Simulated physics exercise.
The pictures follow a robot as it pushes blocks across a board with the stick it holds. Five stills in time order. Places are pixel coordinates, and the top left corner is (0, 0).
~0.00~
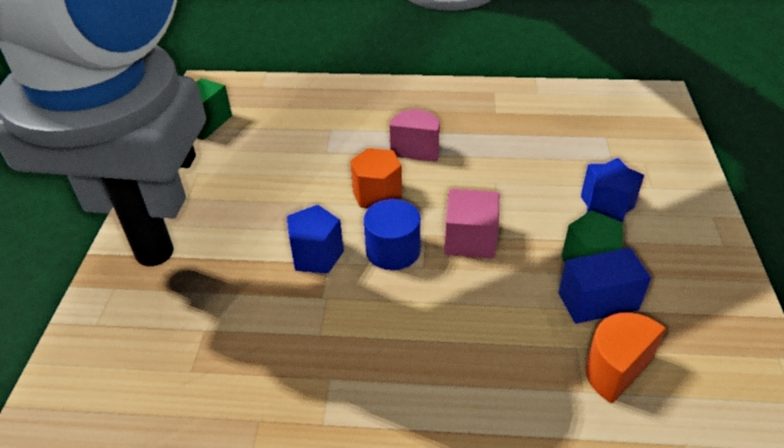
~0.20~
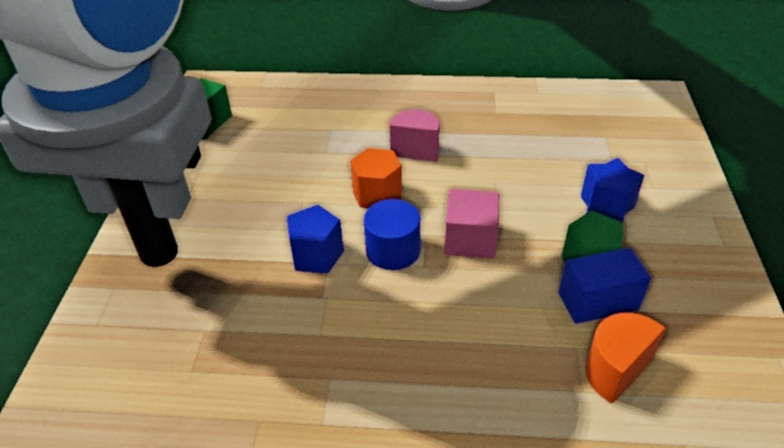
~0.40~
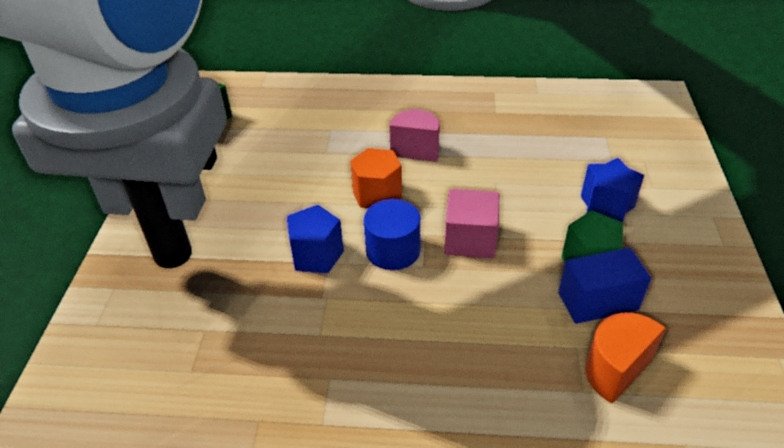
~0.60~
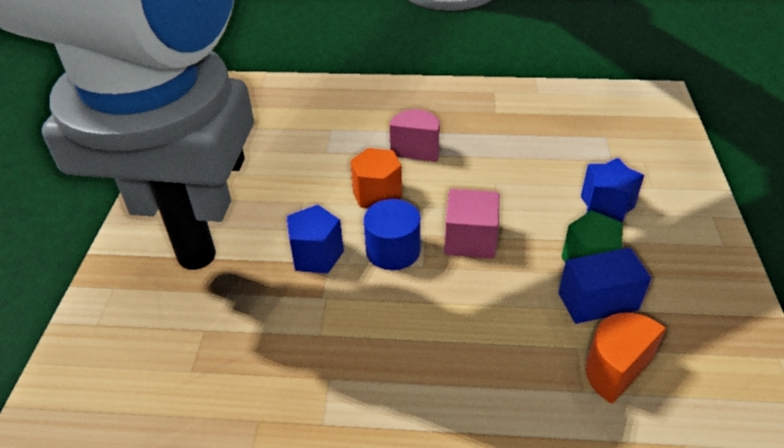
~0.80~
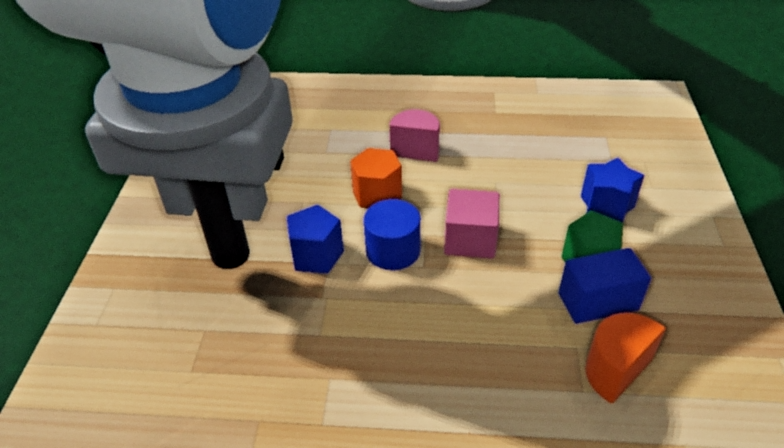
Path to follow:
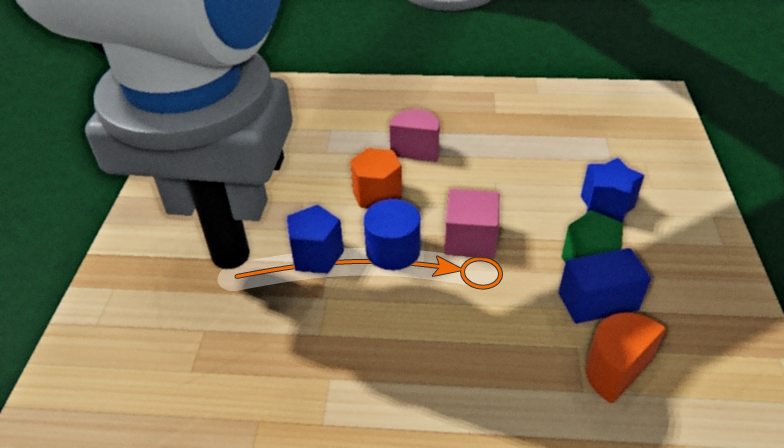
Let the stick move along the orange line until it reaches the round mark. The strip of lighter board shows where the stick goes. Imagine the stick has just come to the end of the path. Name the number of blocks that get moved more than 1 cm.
There will be three or more blocks that move more than 1 cm.
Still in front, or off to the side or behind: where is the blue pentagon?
Slipped loose.
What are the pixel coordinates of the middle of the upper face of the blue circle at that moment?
Most likely (448, 201).
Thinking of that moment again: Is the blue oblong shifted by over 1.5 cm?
That would be a no.
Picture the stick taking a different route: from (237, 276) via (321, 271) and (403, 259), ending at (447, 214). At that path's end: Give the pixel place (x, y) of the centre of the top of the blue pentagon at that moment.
So, by the moment the path ends, you'll find the top centre of the blue pentagon at (360, 206).
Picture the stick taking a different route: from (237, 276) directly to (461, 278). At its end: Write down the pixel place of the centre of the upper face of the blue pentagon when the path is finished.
Pixel (341, 215).
Drawn move, from (237, 276) over (359, 261) to (481, 273).
The first path, step by step. One third of the way, stick at (319, 244); blue pentagon at (350, 210), turned 35° anticlockwise; blue circle at (404, 215).
Two thirds of the way, stick at (401, 243); blue pentagon at (372, 199), turned 75° anticlockwise; blue circle at (433, 206); pink square block at (489, 203).
At the end, stick at (484, 253); blue pentagon at (372, 199), turned 75° anticlockwise; orange six-sided block still; blue circle at (448, 201); pink square block at (503, 200); blue oblong still.
